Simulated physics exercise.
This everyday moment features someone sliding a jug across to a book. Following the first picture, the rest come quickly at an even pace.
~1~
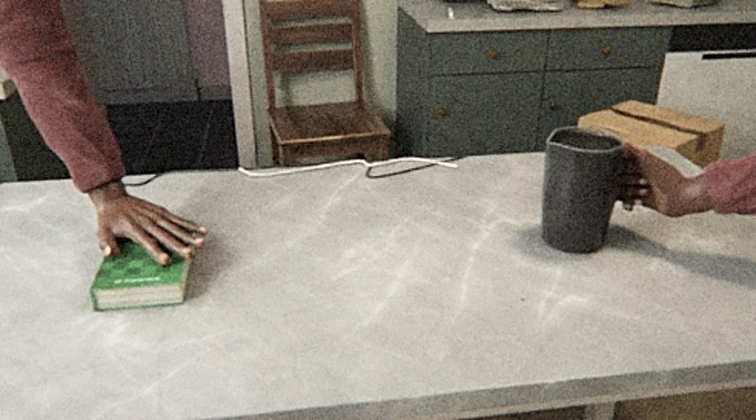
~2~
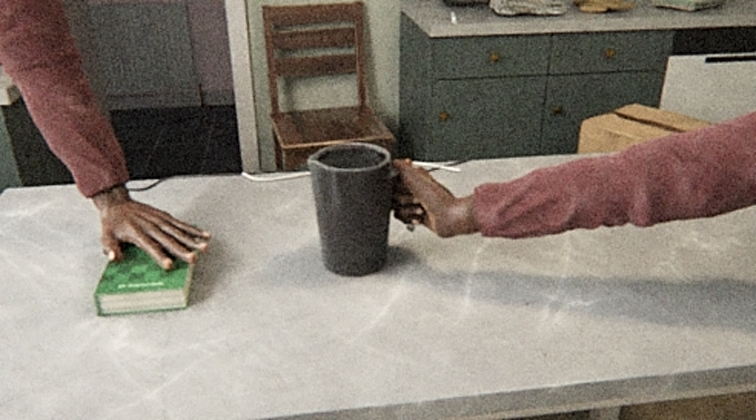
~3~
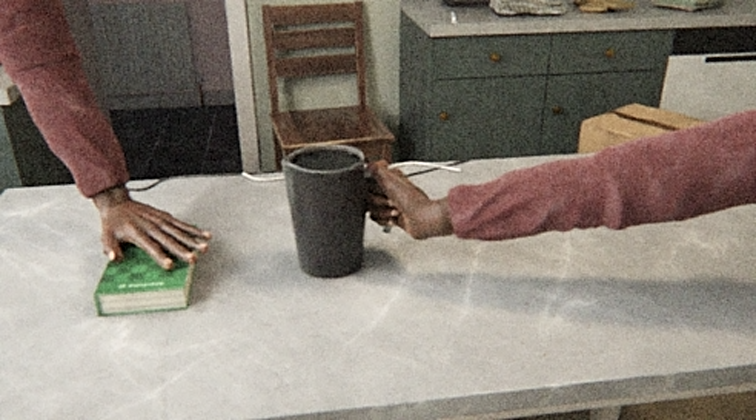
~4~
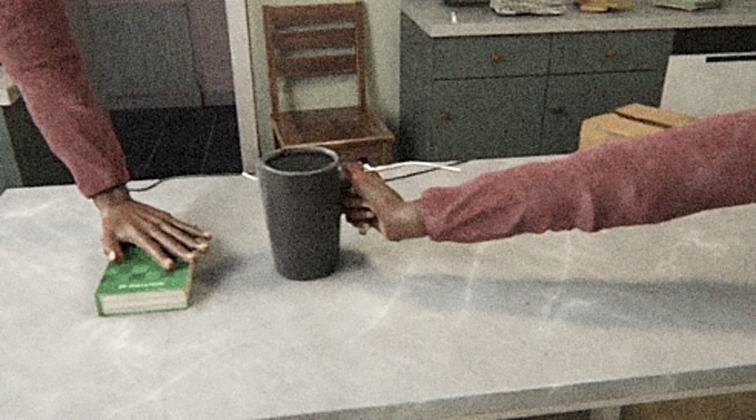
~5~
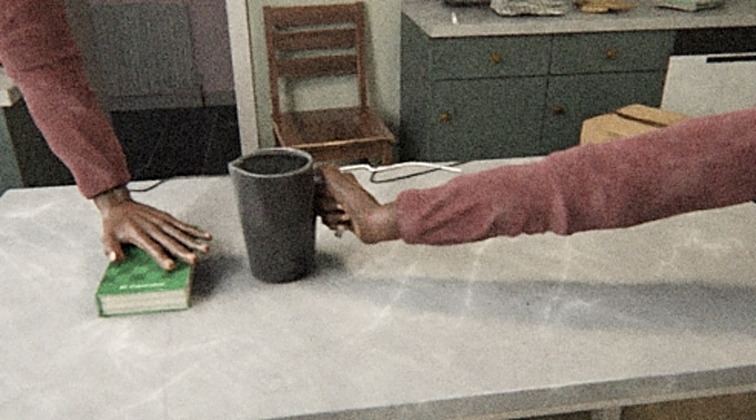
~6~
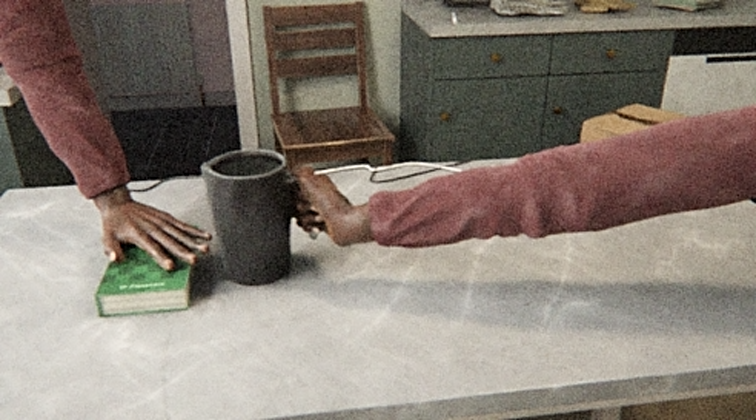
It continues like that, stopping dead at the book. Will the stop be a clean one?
The liquid pours over.
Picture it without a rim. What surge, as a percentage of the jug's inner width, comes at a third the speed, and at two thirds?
Roughly 15 and 25 percent.
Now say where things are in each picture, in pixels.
At rest; jug (579, 188) nearly full; book (149, 261), in the first frame.
Under way; jug nearly full, surface at (352, 161), in the second frame.
On by 25 px; jug (328, 210) nearly full, in the third frame.
On by 25 px; jug nearly full, surface at (300, 164), in the fourth frame.
On by 25 px; jug (278, 214) nearly full, in the fifth frame.
On by 25 px; jug nearly full, surface at (248, 168); book (154, 267), in the sixth frame.
Shortly, the jug meets the book.
Then, the red wine surges up the wall; it has lost some.
At the finish, the jug stands at the book; it has lost some.
